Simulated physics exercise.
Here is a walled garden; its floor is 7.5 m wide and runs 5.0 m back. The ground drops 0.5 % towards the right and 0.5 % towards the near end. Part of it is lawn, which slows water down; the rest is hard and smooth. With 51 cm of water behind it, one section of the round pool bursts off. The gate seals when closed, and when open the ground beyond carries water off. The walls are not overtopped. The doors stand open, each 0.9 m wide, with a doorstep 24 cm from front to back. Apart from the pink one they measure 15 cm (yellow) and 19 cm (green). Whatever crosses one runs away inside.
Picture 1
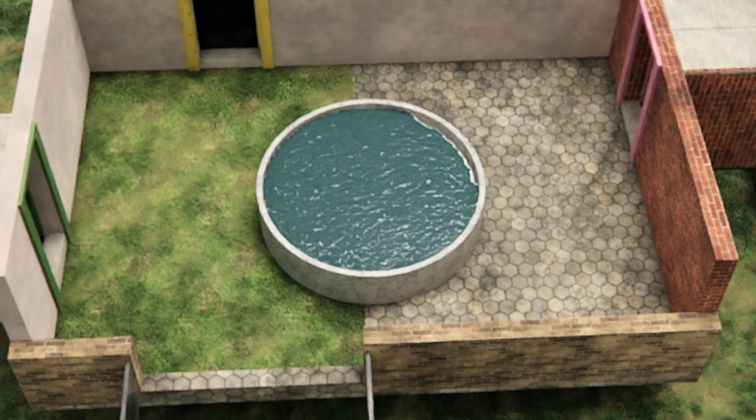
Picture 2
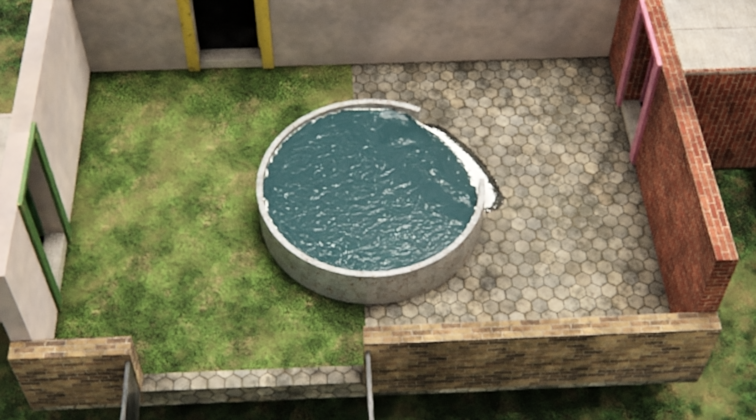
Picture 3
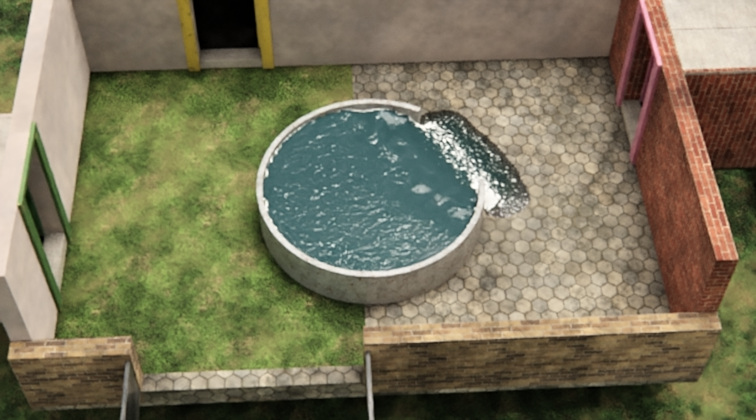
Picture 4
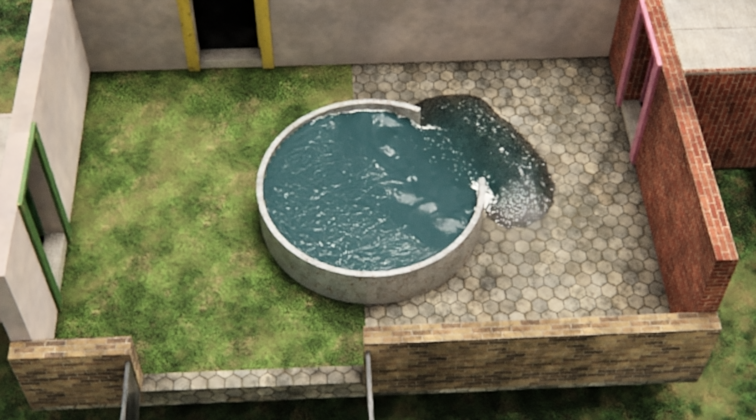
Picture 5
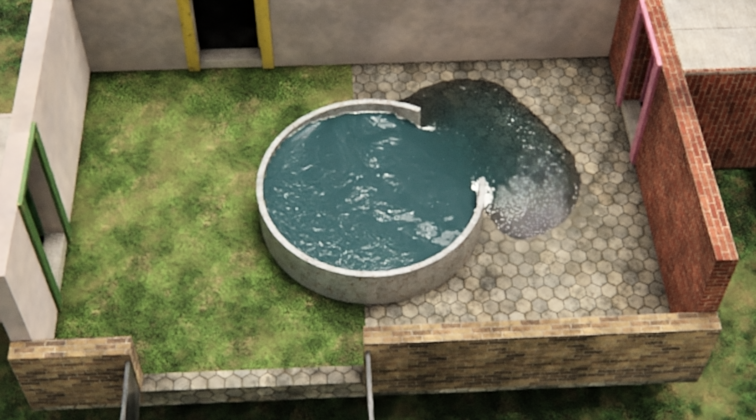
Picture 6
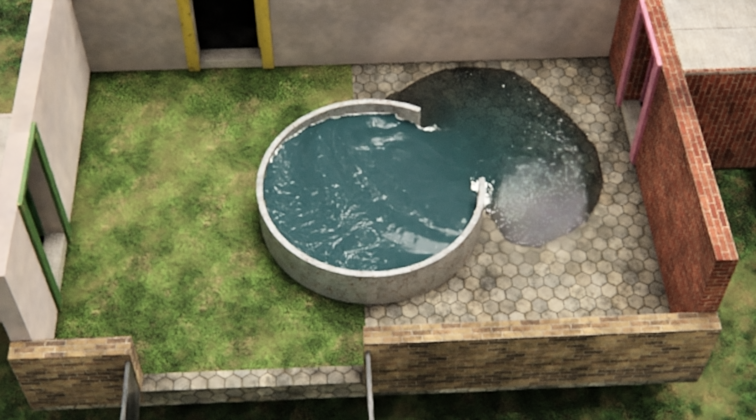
A walled garden, half green lawn on the left and half grey hexagonal paving on the right, is seen from high above by a still camera. A round grey pool of blue-green water sits in the middle, with yellow, green and pink doorways around it. The pool's upper right wall breaks open, and water pours through the gap, spreading across the paving in a widening dark sheet.
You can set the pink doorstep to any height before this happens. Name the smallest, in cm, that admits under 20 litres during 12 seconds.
Close to 26 cm is just enough.
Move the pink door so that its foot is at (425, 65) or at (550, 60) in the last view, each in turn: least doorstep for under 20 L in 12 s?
Roughly 10.5 and 28 cm.
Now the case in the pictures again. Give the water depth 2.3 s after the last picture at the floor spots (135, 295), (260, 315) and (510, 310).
Roughly 0, 0 and 0 cm, in turn.
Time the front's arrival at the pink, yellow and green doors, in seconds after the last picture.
Arrival: Pink 0.2 s, yellow 4.5 s, green 10.5 s.
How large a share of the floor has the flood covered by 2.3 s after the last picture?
About 35 per cent.
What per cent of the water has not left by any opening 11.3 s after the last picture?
Some 86 per cent remains.
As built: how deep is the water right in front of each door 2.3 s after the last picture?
Depths in cm: Pink 30, yellow 0, green 0.
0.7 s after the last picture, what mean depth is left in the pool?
Roughly 39 cm on average.
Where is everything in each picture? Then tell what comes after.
In the first frame, the round pool at (371, 187) is whole and still, 51 cm deep; the pink door at (640, 80) is dry.
In the second frame, the gap is at (458, 161), the front 0.3 m out at a hidden place; the back of the round pool holds 51 cm.
In the third frame, the gap is at (457, 162), the front 0.7 m out at (457, 116); the back of the round pool holds 51 cm.
In the fourth frame, the front is at (472, 100), 1.1 m from the gap at (457, 162); 2.2 m2 of floor is wet, 51 cm left at the back.
In the fifth frame, the front is at (491, 87), 1.4 m from the gap at (457, 162); 3.5 m2 of floor is wet, 51 cm left at the back.
In the sixth frame, the gap is at (457, 162), the front 1.8 m out at (582, 138); the back of the round pool holds 50 cm; the pink door at (640, 80), 2.5 m from the gap, is still 0.7 m from the nearest water.
Then, 0.7 s after the last picture water covers 25 % of the floor, deepest (28 cm) near (468, 173); 25 cm at the pink door, 1 litre in over its 14 cm doorstep.
Then, 2.3 s after the last picture water covers 35 % of the floor, deepest (31 cm) near (563, 110); 30 cm at the pink door, 111 litres in over its 14 cm doorstep.
Then, 11.3 s after the last picture water covers 100 % of the floor, deepest (12 cm) near (657, 352); 10 cm at the pink door, 210 litres in over its 14 cm doorstep.
At the pink door as built, the water peaked near 32 cm, 1.9 s after the last picture.
With a doorstep of 22.5 cm, 50 litres would have come in within the 12 s; with 30 cm, 5 litres. So under 20 litres takes about 26 cm.
